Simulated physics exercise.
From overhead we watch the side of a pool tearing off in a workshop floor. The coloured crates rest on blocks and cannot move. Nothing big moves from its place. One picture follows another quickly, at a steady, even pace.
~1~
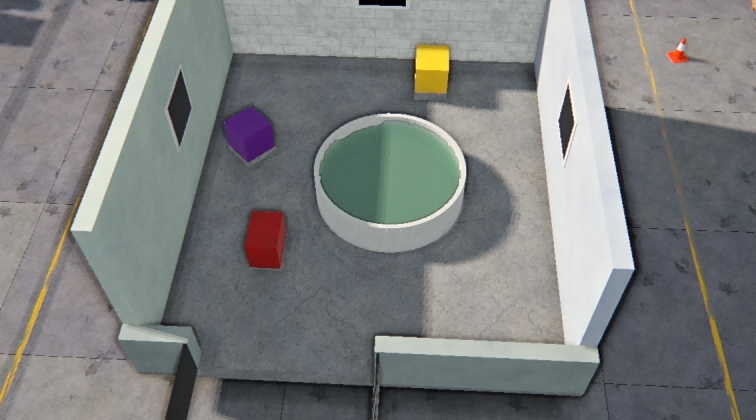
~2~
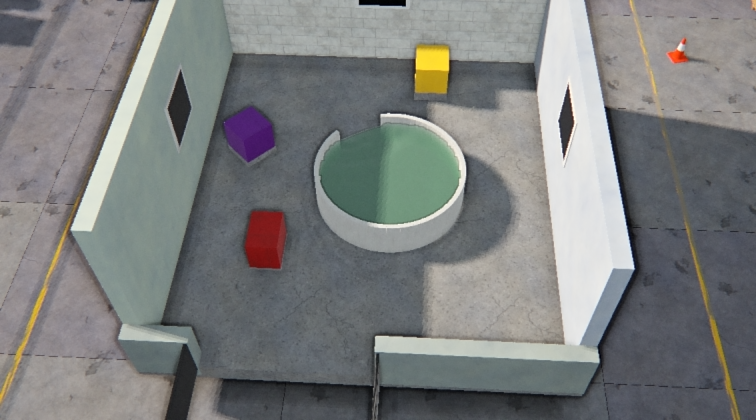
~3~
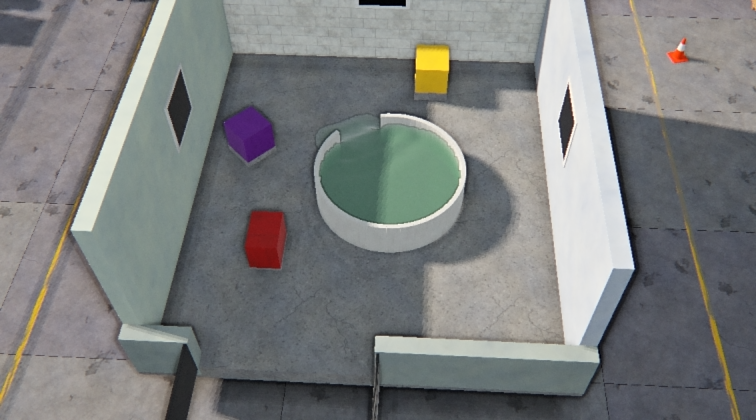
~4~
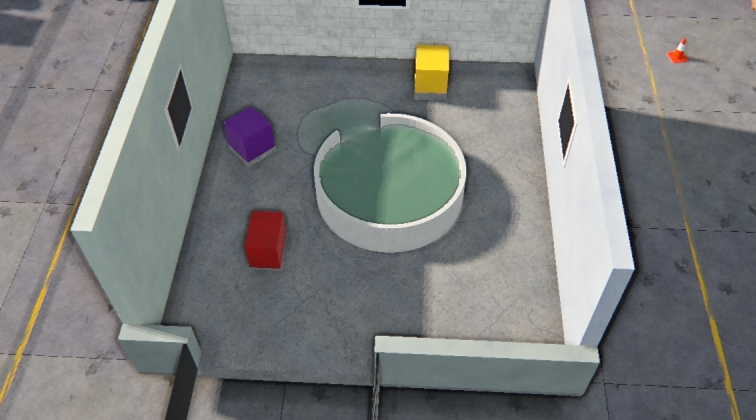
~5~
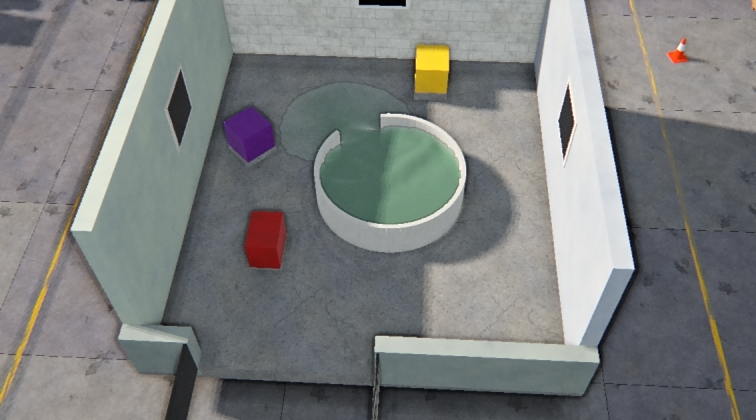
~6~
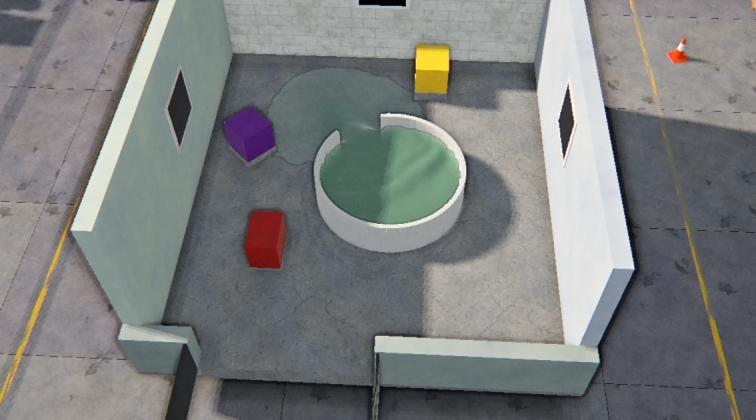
A round pool's far side breaks open, and water spreads across the gray floor behind it.
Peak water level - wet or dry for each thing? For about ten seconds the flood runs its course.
Outcome: The yellow crate is out of reach of the water; the red crate is within reach of the water; the purple crate is within reach of the water.
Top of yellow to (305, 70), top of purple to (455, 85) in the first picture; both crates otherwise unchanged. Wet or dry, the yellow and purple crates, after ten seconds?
Then: Yellow is wetted; purple escapes it.
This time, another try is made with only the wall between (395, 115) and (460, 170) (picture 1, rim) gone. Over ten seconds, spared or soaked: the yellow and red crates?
Result: Yellow crate reached, red crate reached.
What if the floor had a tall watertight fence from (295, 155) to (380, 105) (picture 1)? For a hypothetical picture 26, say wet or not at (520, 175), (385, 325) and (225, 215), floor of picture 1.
The first point comes out inundated, the next unwetted, the last inundated.
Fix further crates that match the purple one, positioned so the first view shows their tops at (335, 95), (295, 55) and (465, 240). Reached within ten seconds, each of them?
In order, the crates: One gets flooded, two gets flooded, three stays clear.
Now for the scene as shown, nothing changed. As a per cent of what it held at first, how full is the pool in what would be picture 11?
I'd put it close to 76 percent.
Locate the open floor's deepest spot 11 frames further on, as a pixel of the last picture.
Pointing at (252, 54).
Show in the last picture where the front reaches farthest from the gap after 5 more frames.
The farthest wet spot is near (234, 53).
A moment on, water covers 25 % of the floor; the yellow crate water round its plinth, the red crate not reached, the purple crate water round its plinth.
Next, water covers 25 % of the floor; the yellow crate water round its plinth, the red crate not reached, the purple crate water round its plinth.
Then, water covers 35 % of the floor; the yellow crate water round its plinth, the red crate not reached, the purple crate water round its plinth.
Later, water covers 65 % of the floor; the yellow crate water round its plinth, the red crate water round its plinth, the purple crate water round its plinth.
In the end, water covers 95 % of the floor; the yellow crate stayed above the water, the red crate was topped, the purple crate was topped.
